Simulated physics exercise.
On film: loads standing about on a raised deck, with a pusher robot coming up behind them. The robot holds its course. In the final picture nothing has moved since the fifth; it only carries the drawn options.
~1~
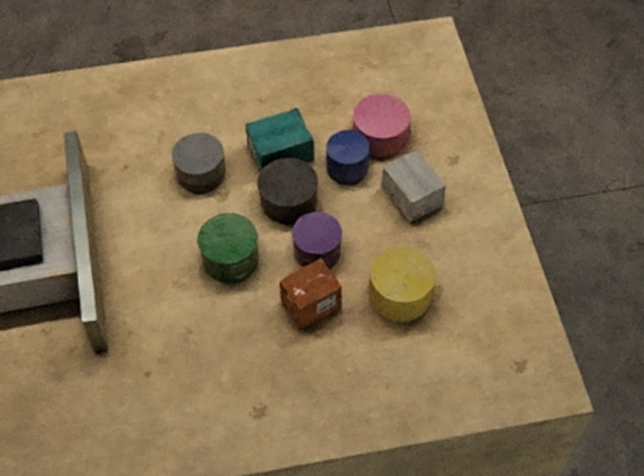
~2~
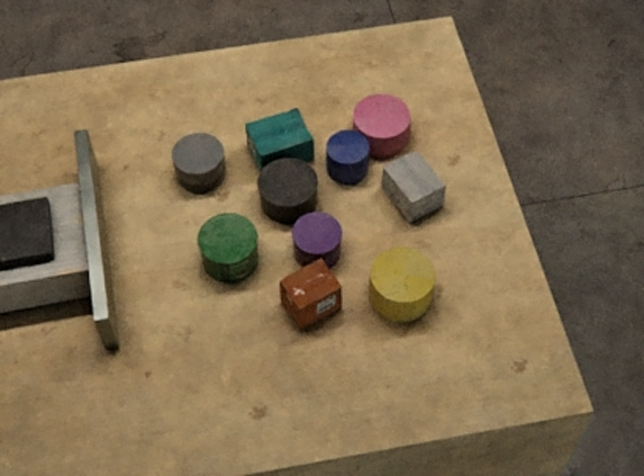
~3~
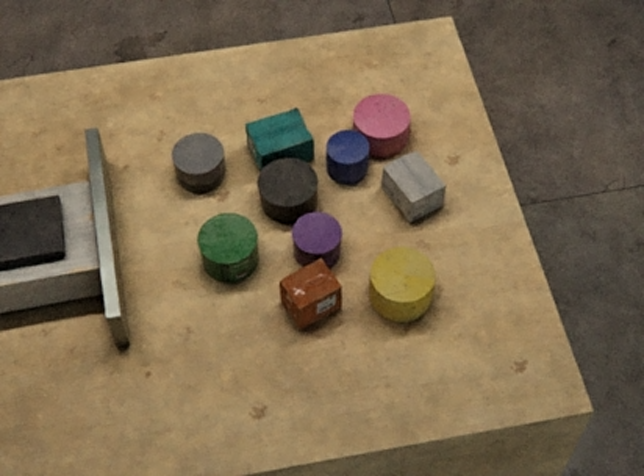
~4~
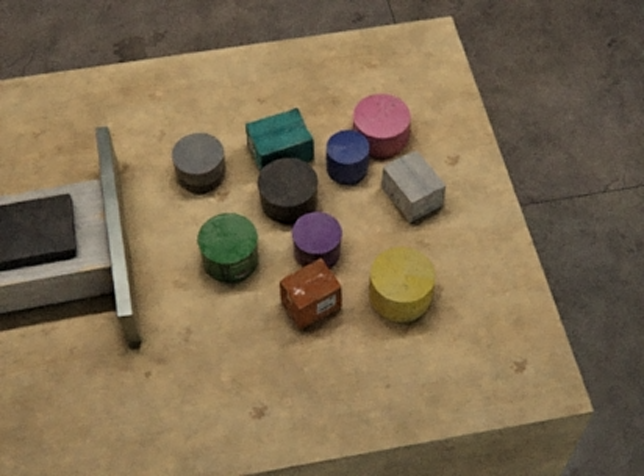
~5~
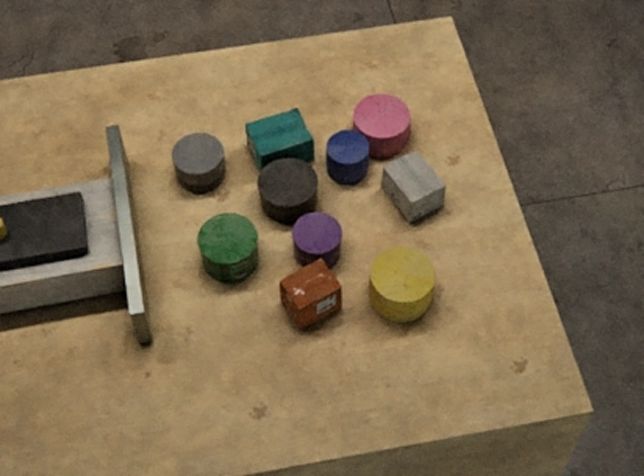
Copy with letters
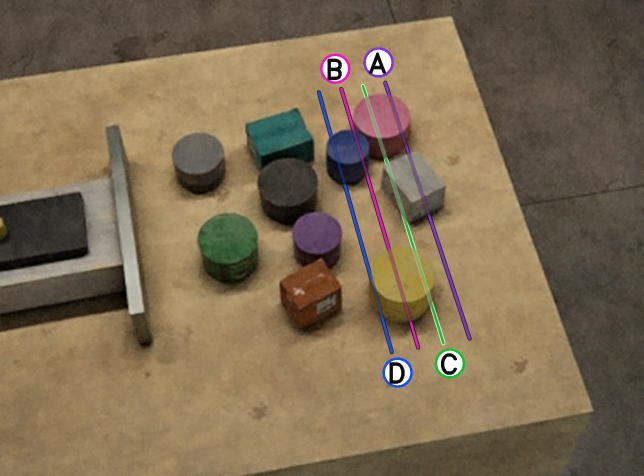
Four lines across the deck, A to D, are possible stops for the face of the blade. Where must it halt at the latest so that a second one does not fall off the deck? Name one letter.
No farther than A.
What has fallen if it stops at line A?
The pink canister.
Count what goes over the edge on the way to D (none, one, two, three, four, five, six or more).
By then, none.
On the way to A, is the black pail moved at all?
Yes.
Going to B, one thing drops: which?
It is the pink canister.
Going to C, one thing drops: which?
It is the pink canister.
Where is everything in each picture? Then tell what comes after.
In the first frame, purple pail (317, 242); blue canister (348, 157); grey pail (199, 163).
In the second frame, robot (8, 233); black pail (288, 191).
In the third frame, robot (20, 231); orange box (311, 294).
In the fourth frame, robot (31, 230); yellow canister (402, 284).
In the fifth frame, robot (42, 228); pink canister (381, 126); purple pail (317, 242); blue canister (348, 157).
On the marked copy, A at (424, 200); B at (377, 208); C at (400, 204); D at (352, 212).
Taking A. A third of the way, robot (154, 211); turquoise parcel (306, 135); grey pail (257, 154).
Two thirds of the way, robot (263, 194); pink canister (457, 106); purple pail (437, 231).
When it is over, robot (345, 181); pink canister over the edge; purple pail (516, 219); one fallen.
As for the rest, B is within the limit but short; C is within the limit but short; D is within the limit but short.
